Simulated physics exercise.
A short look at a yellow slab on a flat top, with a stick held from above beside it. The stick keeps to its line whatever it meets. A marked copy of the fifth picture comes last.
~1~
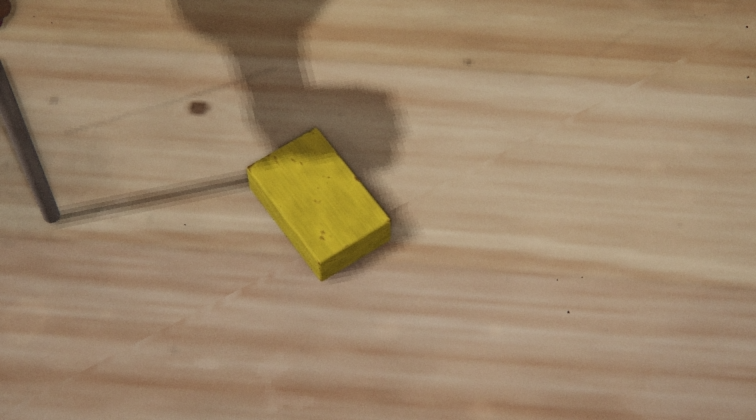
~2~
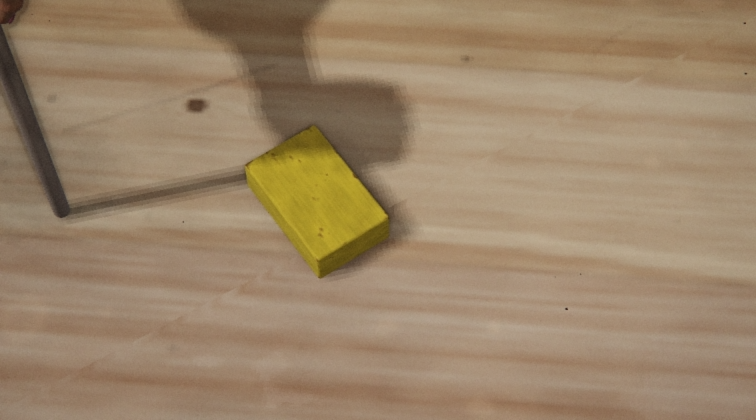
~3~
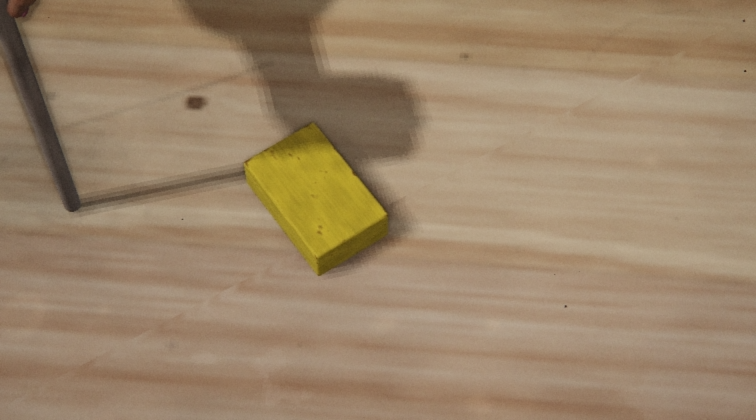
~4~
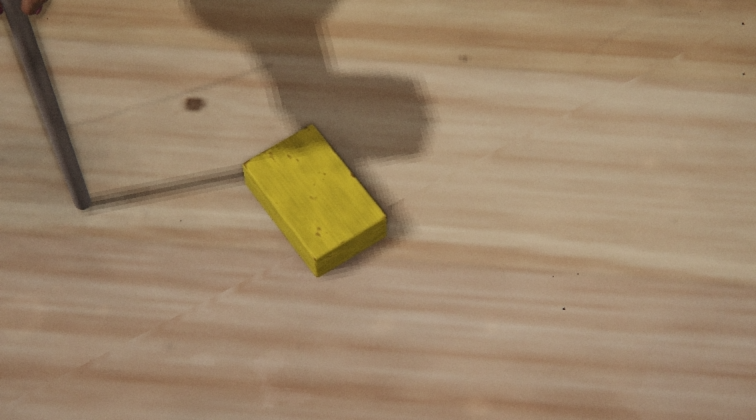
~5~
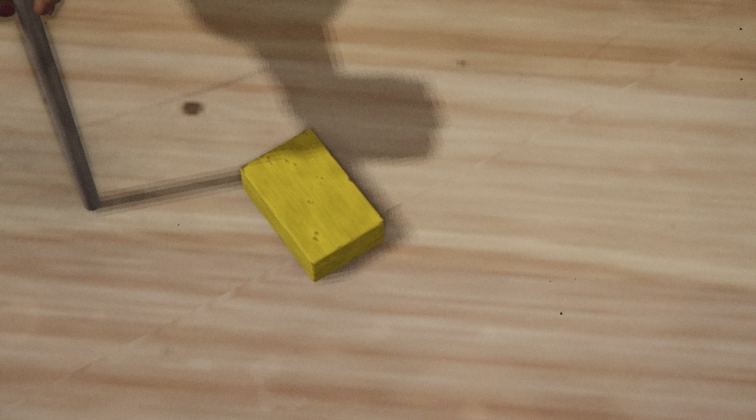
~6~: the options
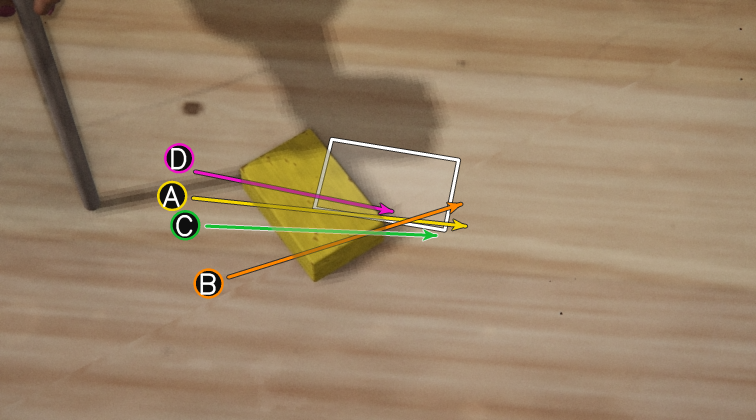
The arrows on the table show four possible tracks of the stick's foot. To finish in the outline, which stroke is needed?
Take C.
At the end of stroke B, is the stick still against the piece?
No.
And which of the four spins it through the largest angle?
That is B.
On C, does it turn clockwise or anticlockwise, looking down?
It turns anticlockwise.
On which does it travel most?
Stroke A.
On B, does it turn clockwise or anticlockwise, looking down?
It turns anticlockwise.
On the marked copy, A from (193, 198) to (466, 226); B from (229, 277) to (461, 204); C from (206, 226) to (436, 236); D from (195, 172) to (392, 211).
With C. Early on, foot of the stick (289, 230), piece (335, 189).
Further on, foot of the stick (372, 234), piece (383, 169).
At the end, foot of the stick (436, 237), piece (389, 163); it fills the outline.
As for the rest, A leaves the piece out of the outline, at (514, 186); B leaves the piece out of the outline, at (352, 160); D leaves the piece out of the outline, at (413, 257).
